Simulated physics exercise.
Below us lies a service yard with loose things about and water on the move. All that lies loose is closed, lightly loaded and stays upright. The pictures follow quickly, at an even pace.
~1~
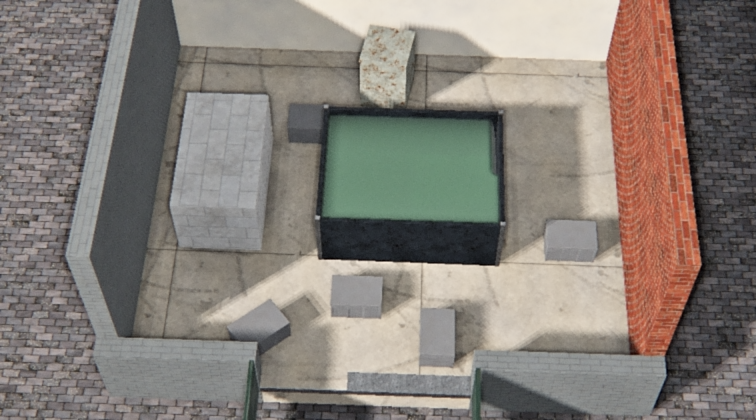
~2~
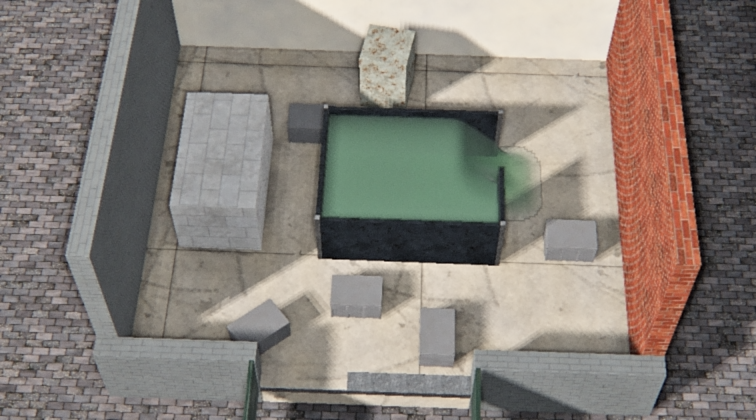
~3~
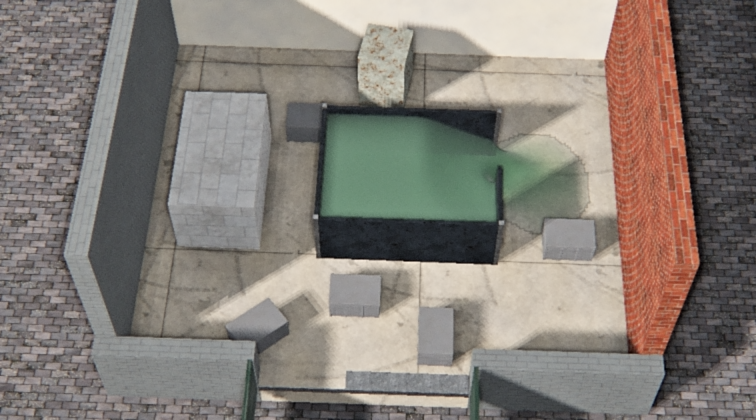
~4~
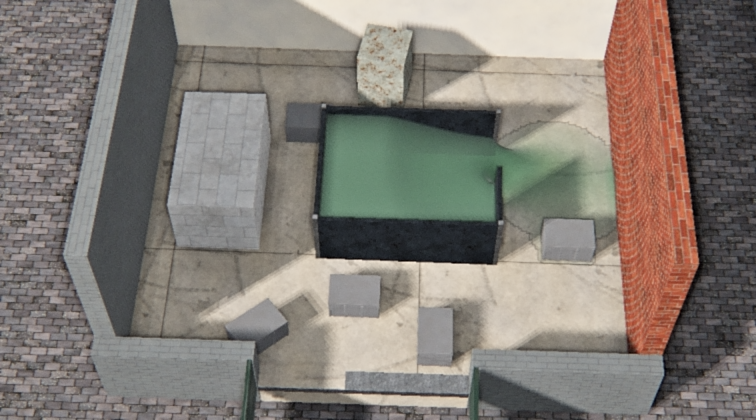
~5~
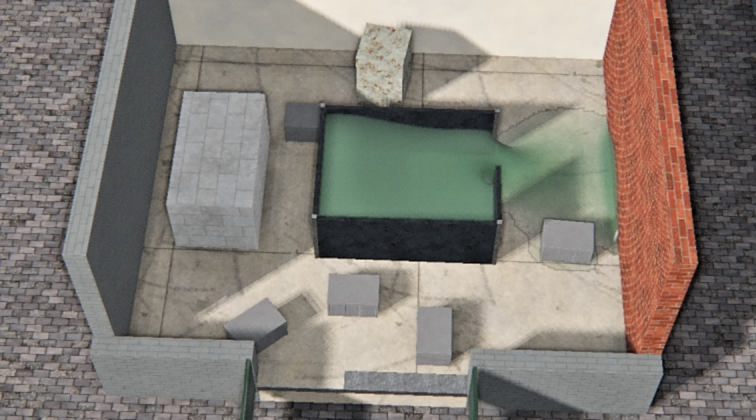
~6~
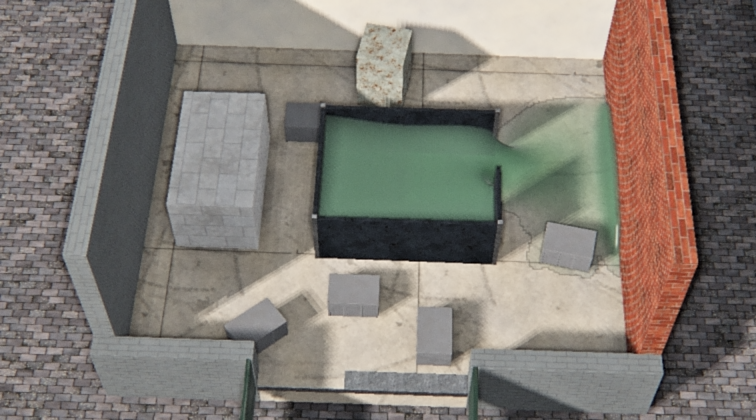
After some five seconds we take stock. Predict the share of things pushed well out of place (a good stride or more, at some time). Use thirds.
That comes to at least two thirds.
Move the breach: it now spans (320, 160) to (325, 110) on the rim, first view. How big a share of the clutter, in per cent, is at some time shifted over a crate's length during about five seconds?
About 60 per cent.
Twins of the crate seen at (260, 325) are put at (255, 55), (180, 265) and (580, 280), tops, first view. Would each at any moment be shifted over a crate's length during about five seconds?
One after the other: Shifted that much, short of that, moved that far.
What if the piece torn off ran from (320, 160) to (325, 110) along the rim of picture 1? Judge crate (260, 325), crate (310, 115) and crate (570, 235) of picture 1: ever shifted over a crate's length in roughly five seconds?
One after the other: Moved that far, that far or more, never so far.
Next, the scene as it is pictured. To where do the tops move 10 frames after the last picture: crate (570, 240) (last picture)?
At about (508, 283).
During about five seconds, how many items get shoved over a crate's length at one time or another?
The number is 5.
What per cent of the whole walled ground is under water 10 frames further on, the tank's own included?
Some 45 per cent.
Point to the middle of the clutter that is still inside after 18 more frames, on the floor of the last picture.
Close to (331, 267).
A moment on, 0 of 5 are well off their spots; 0 afloat.
Next, 1 of 5 are well off their spots; 0 afloat.
Later, 2 of 5 are well off their spots; 2 afloat.
In the end, 5 of 5 are well off their spots, and 5 have been at some point; 4 afloat.
